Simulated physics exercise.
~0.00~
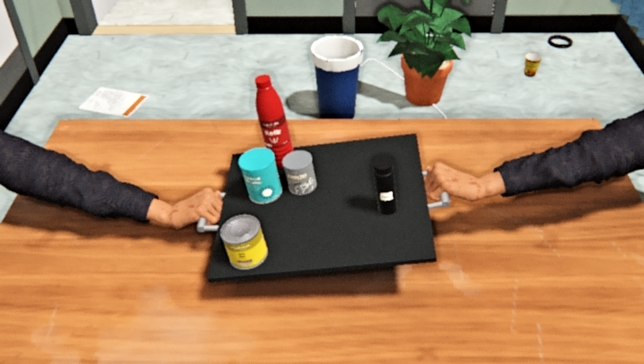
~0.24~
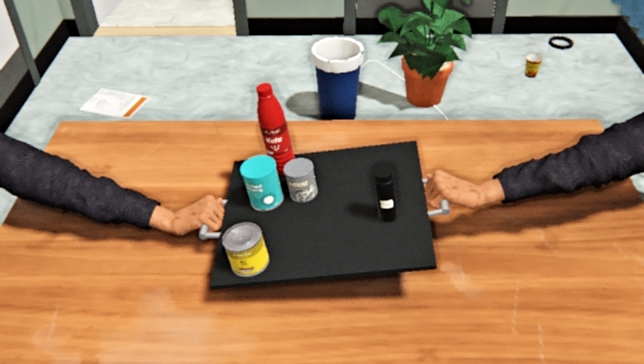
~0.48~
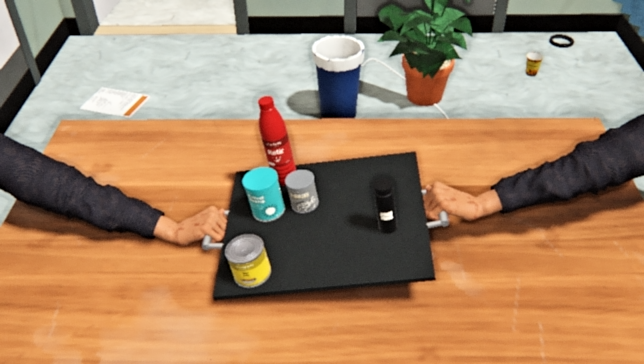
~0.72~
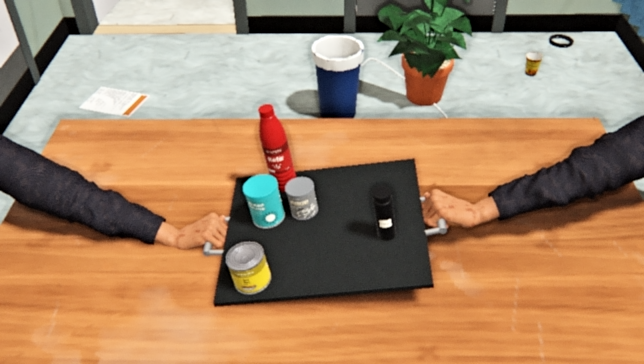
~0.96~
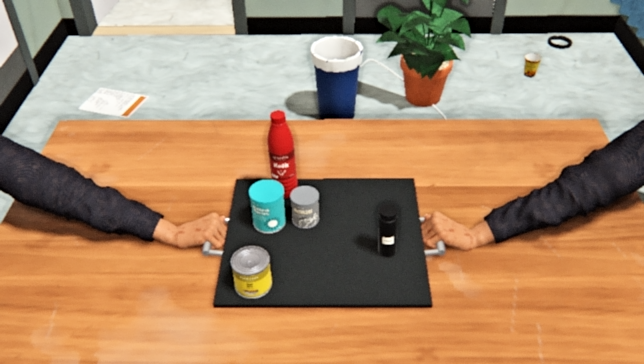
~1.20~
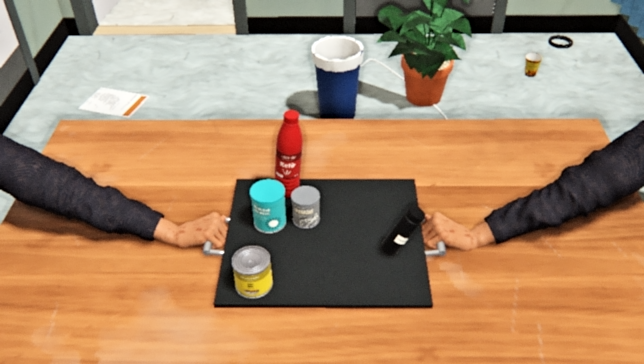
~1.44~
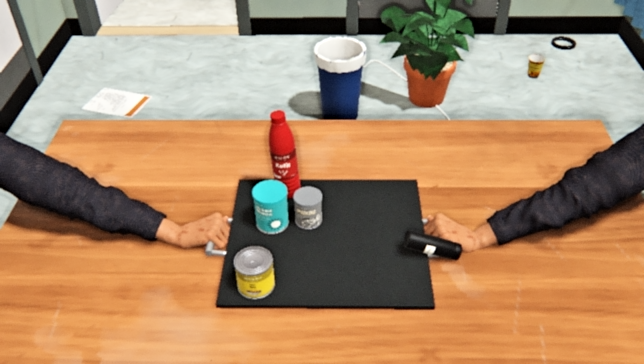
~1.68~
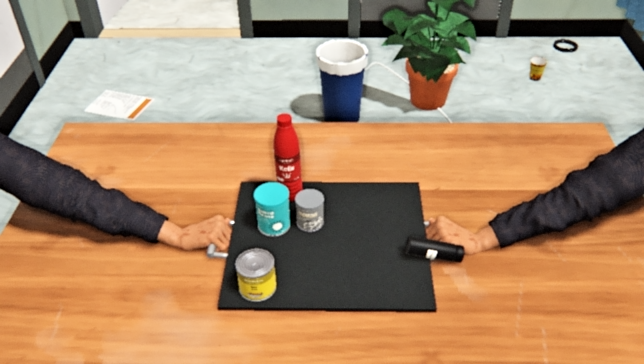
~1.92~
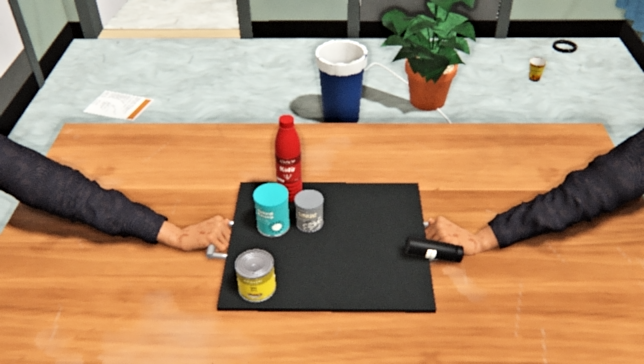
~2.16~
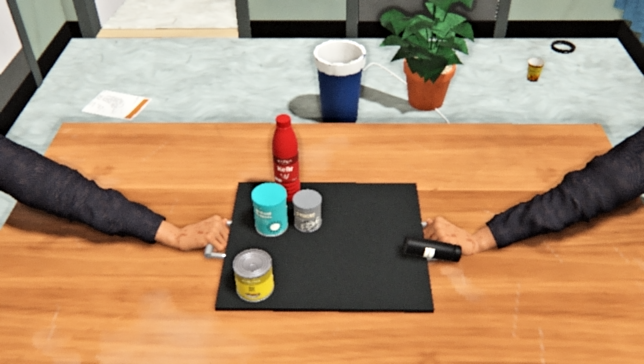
Two hands lower a tilted black tray onto the table, and the black shaker topples off the right side.
